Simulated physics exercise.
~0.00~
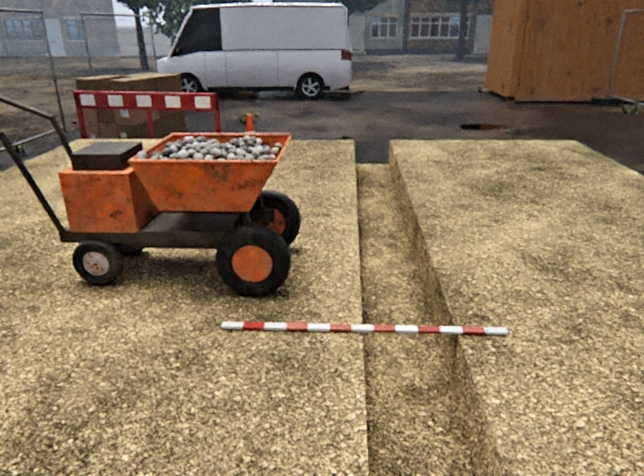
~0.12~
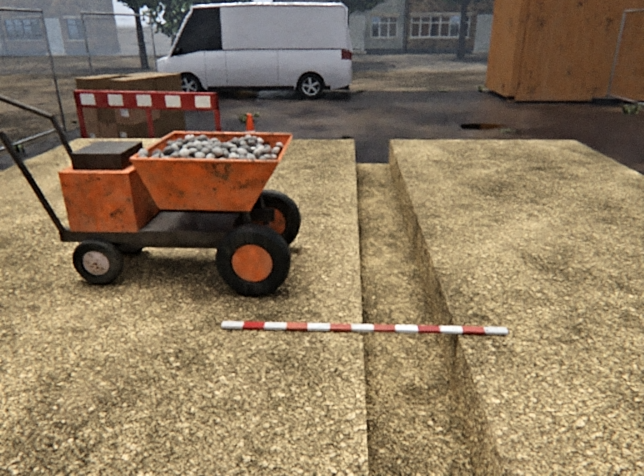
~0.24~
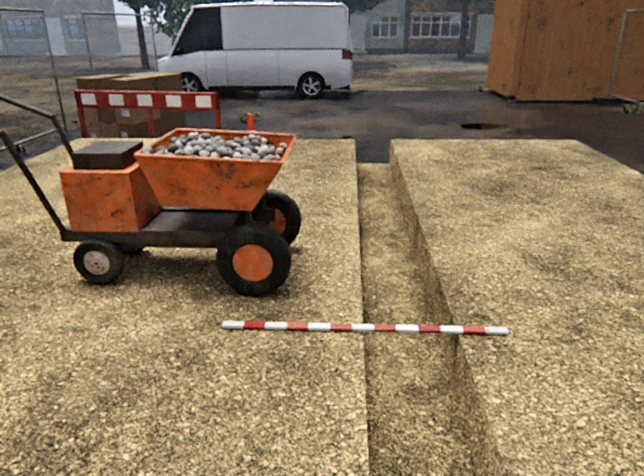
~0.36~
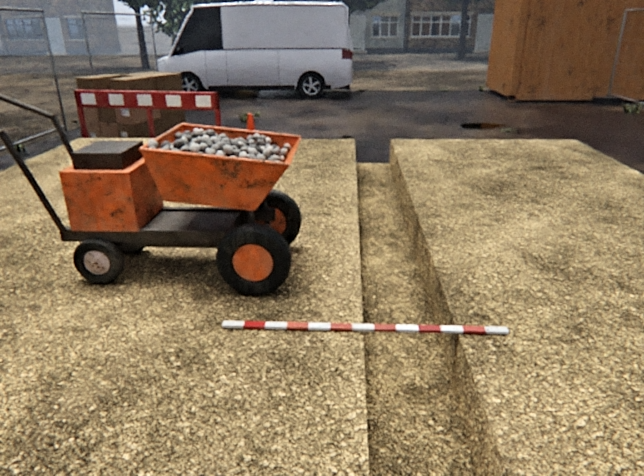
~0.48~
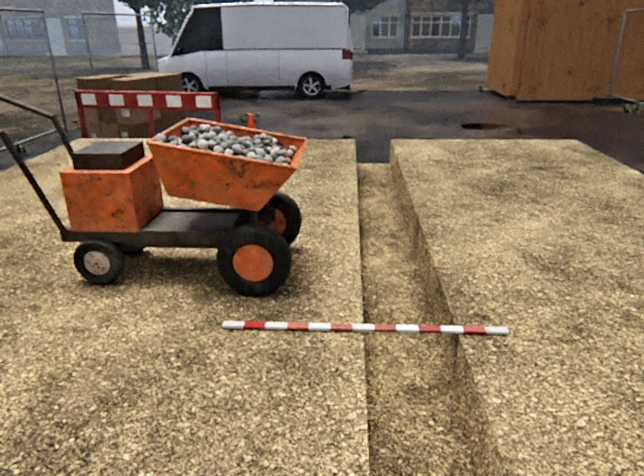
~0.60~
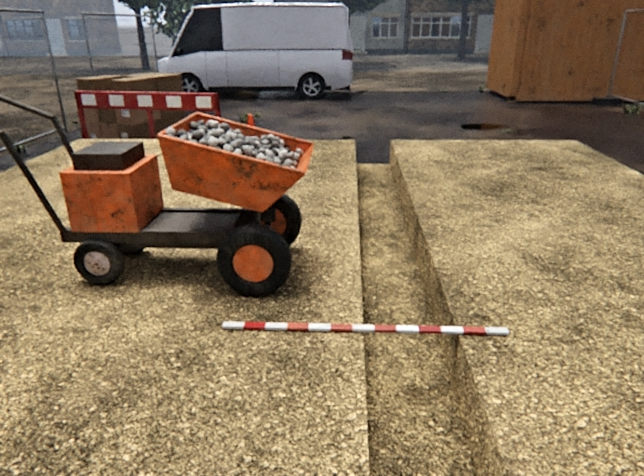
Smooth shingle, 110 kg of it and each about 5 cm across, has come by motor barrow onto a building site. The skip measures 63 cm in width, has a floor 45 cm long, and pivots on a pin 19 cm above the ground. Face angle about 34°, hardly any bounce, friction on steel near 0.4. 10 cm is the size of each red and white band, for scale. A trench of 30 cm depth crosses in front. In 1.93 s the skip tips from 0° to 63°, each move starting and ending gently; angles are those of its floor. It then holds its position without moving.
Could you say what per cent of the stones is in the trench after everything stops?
I would put it at 82 per cent.
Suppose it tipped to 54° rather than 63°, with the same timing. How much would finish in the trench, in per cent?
Then roughly 45 percent.
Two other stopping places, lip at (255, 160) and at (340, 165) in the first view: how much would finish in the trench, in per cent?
About 75 per cent first, then about 50 per cent.
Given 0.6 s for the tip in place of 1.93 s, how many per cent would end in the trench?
That works out at about 75 in a hundred.
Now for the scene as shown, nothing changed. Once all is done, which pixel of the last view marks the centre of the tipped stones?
Around (395, 307).
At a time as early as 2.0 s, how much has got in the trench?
Around 35 per cent of it.
After 1.5 s the floor is at 53°; 99 % in the skip, 1 % short of the trench; the foremost stones are at (360, 212).
After 2.0 s the floor is at 63°; 65 % in the skip, 34 % in the trench; the foremost stones are at (430, 313).
After 2.4 s the floor is at 63°; 46 % in the skip, 54 % in the trench; the foremost stones are at (428, 303).
After 4.3 s the floor is at 63°; 18 % in the skip, 82 % in the trench; the foremost stones are at (430, 307).
